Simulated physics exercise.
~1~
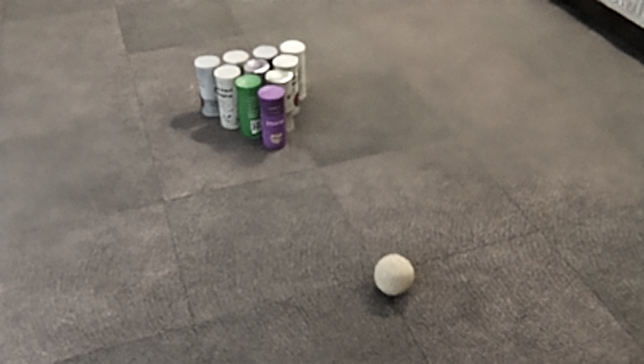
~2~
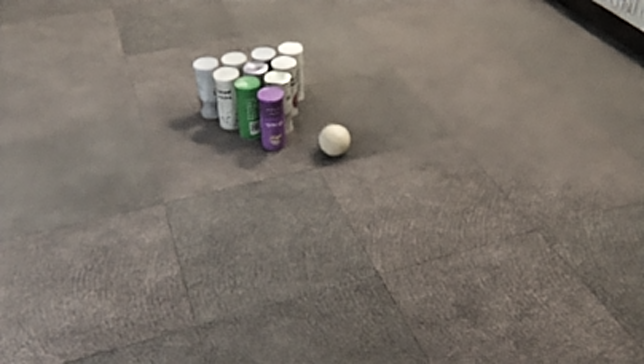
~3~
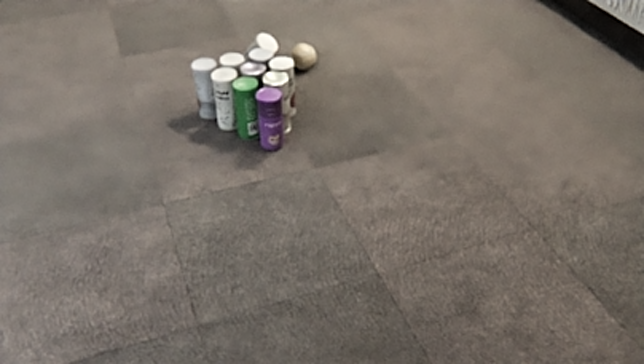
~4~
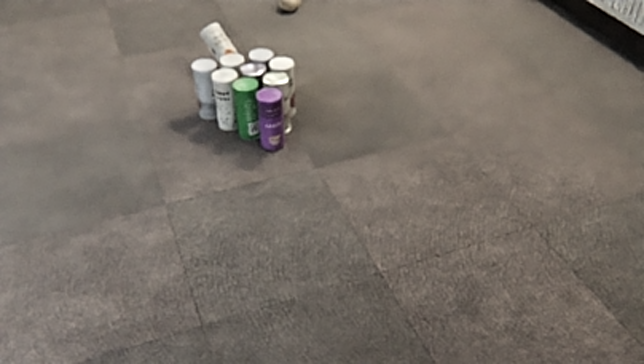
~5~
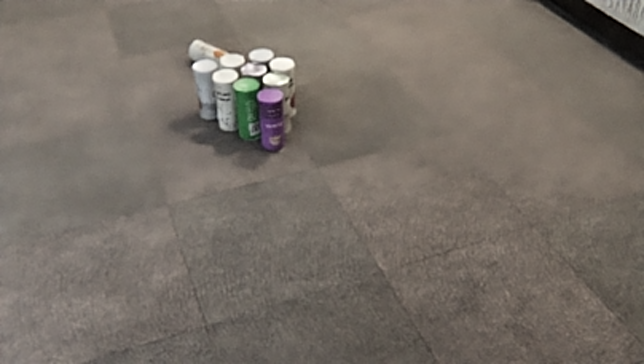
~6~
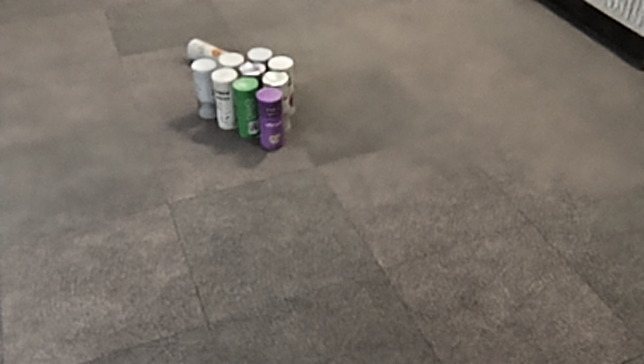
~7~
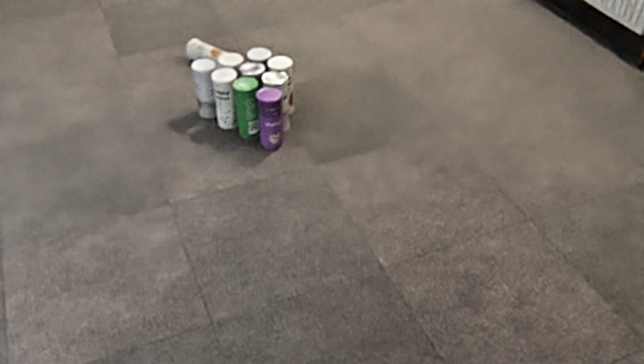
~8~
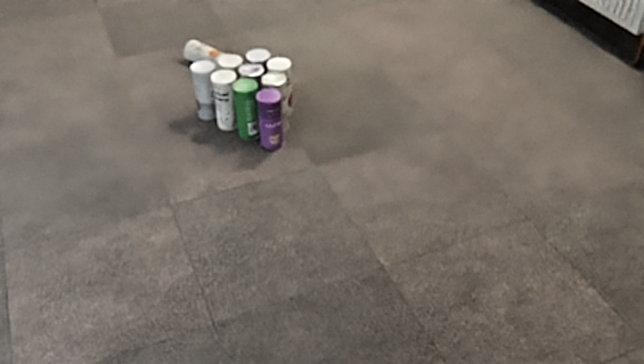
A dark grey tiled floor is seen from above at an angle, with the edge of a pale fixture at the upper right. Ten upright canisters stand in a tight wedge left of centre, mostly white, with a purple one at the front and a green one beside it. A pale ball rolls up from the lower right, passes the purple canister and clips the canister at the back right corner. That canister tips leftward behind the group while the ball rolls out of view at the top. It ends on its side at the back left, with the others still standing.
